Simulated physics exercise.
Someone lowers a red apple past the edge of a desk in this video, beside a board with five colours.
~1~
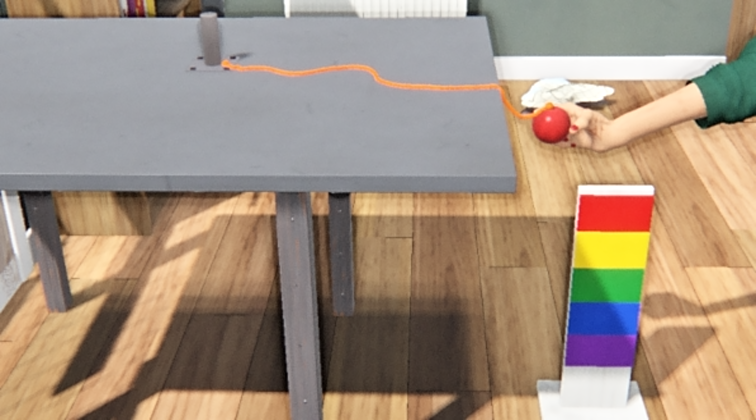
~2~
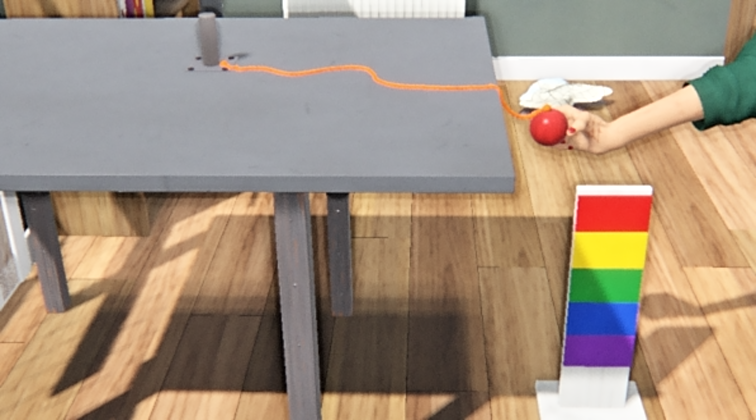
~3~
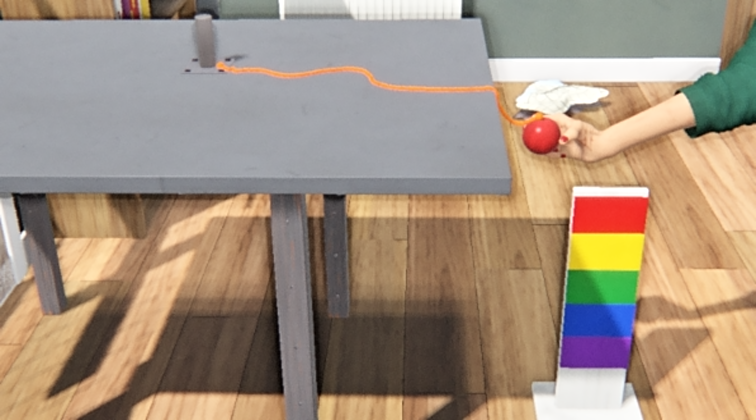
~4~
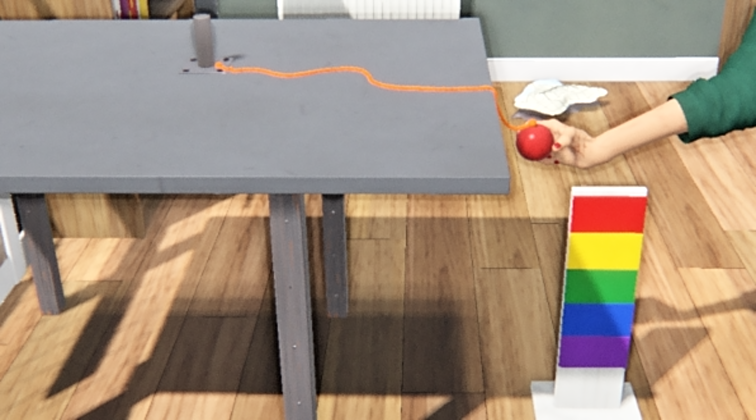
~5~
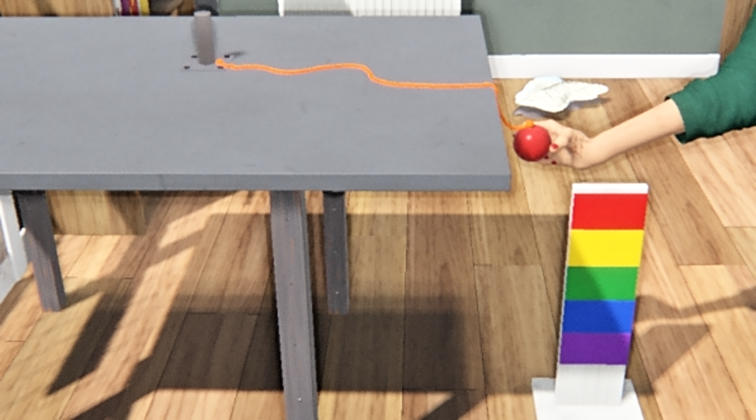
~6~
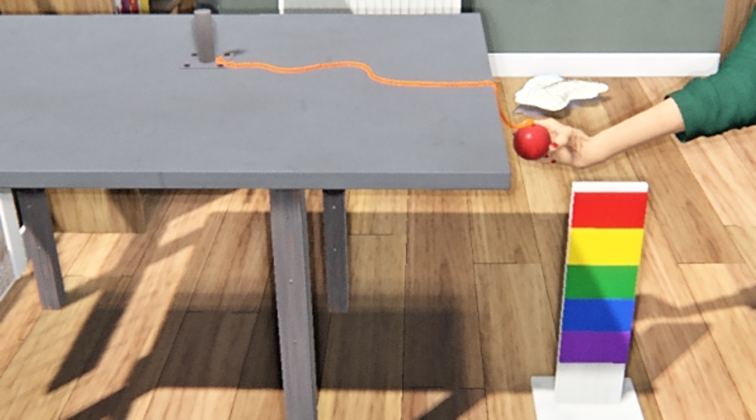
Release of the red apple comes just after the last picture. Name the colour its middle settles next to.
Its middle settles next to red.
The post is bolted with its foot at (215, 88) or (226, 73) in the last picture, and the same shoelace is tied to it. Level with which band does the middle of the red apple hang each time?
Trial 1 - yellow; trial 2 - yellow.
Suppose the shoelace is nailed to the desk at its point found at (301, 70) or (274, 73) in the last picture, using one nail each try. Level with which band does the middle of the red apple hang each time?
Note: Try 1 red; try 2 red.
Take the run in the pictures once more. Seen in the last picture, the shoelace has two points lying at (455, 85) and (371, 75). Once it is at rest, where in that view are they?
Roughly (494, 93) for the first and (412, 72) for the second.
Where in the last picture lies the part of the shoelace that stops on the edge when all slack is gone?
About (441, 85).
Soon after, apple near (516, 204); level with red.
After that, apple near (460, 202); level with red.
And then, apple near (487, 209); level with red.
In the end, apple near (487, 209); level with red. Its middle rests at the red band.
